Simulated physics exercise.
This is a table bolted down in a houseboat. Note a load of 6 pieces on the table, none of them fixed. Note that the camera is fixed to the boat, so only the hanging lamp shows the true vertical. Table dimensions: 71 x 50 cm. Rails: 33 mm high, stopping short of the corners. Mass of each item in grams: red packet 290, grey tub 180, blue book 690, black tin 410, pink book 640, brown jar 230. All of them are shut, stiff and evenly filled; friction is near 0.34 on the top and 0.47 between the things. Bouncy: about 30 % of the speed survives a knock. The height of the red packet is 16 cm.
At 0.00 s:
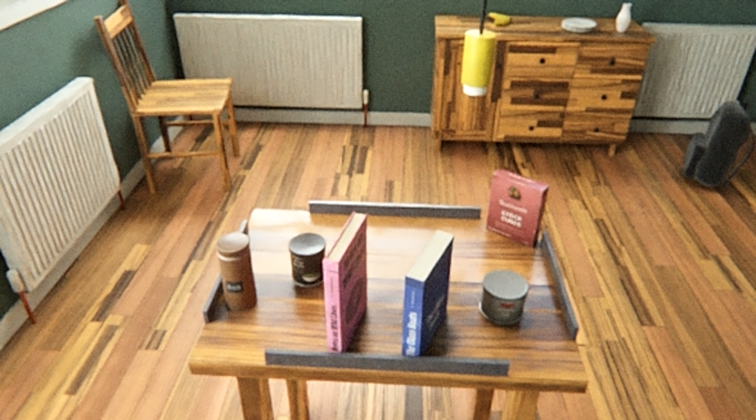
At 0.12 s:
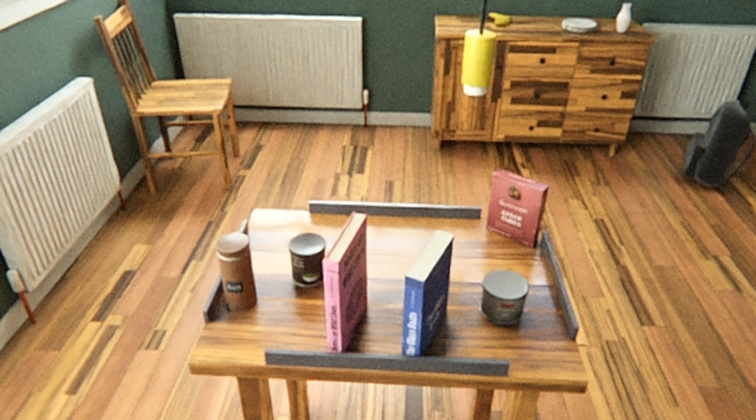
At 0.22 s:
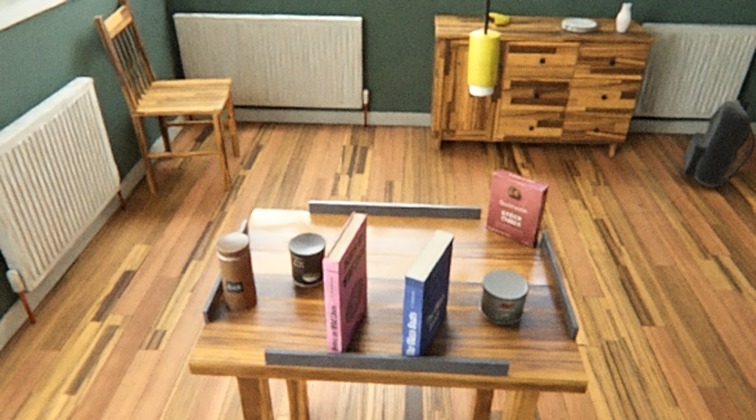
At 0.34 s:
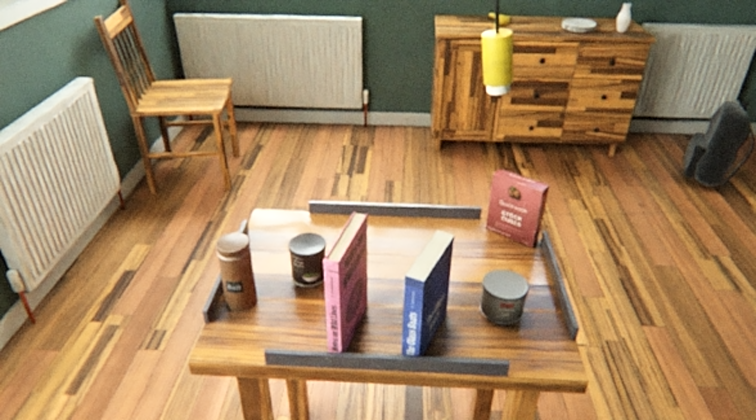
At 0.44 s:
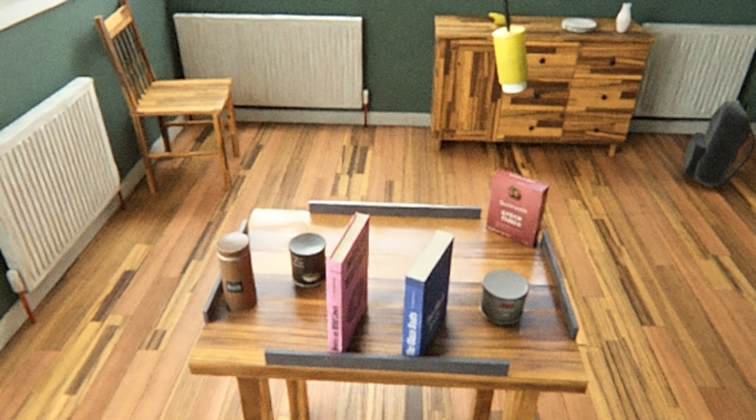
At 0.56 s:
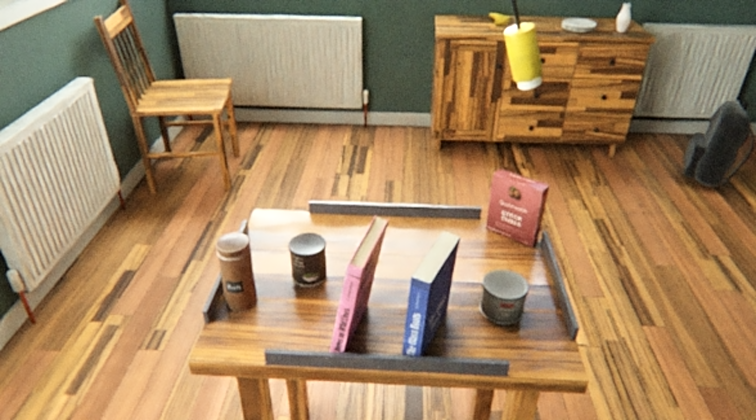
In a wood-floored room, a yellow hanging lamp slanted gradually to the right beyond a table of books and containers, then the pink book leaned noticeably right and the blue one slightly, while the rest stayed put.
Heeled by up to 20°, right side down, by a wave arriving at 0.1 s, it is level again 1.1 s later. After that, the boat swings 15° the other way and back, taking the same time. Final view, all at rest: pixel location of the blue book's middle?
Roughly (507, 332).
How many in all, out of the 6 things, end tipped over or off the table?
I count 2.
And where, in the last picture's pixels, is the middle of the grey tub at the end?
Around (534, 272).
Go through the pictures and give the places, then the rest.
The first picture shows boat level; blue book (428, 296); red packet (516, 208).
The second picture shows boat level; black tin (308, 259); pink book (348, 285).
The third picture shows floor tilted 2°, right side down; brown jar (237, 273); red packet (516, 208).
The fourth picture shows floor tilted 8°, right side down; grey tub (503, 297); black tin (308, 259).
The fifth picture shows floor tilted 14°, right side down; pink book (349, 285); brown jar (237, 273).
The sixth picture shows floor tilted 19°, right side down; blue book (430, 297) 3° off its base; red packet (516, 208).
After 0.86 s, floor tilted 14°, right side down; blue book on its side near (494, 329); pink book on its side; grey tub moved 5 cm.
After 1.06 s, floor tilted 3°, right side down; blue book on its side near (508, 333); pink book on its side; grey tub moved 11 cm.
In the end (4.3 s), toppled on the table, blue book and pink book; not toppled but over 5 cm from the start, grey tub; the other 3 under 5 cm from the start. At the end, from the last picture's camera, blue book near (507, 332).
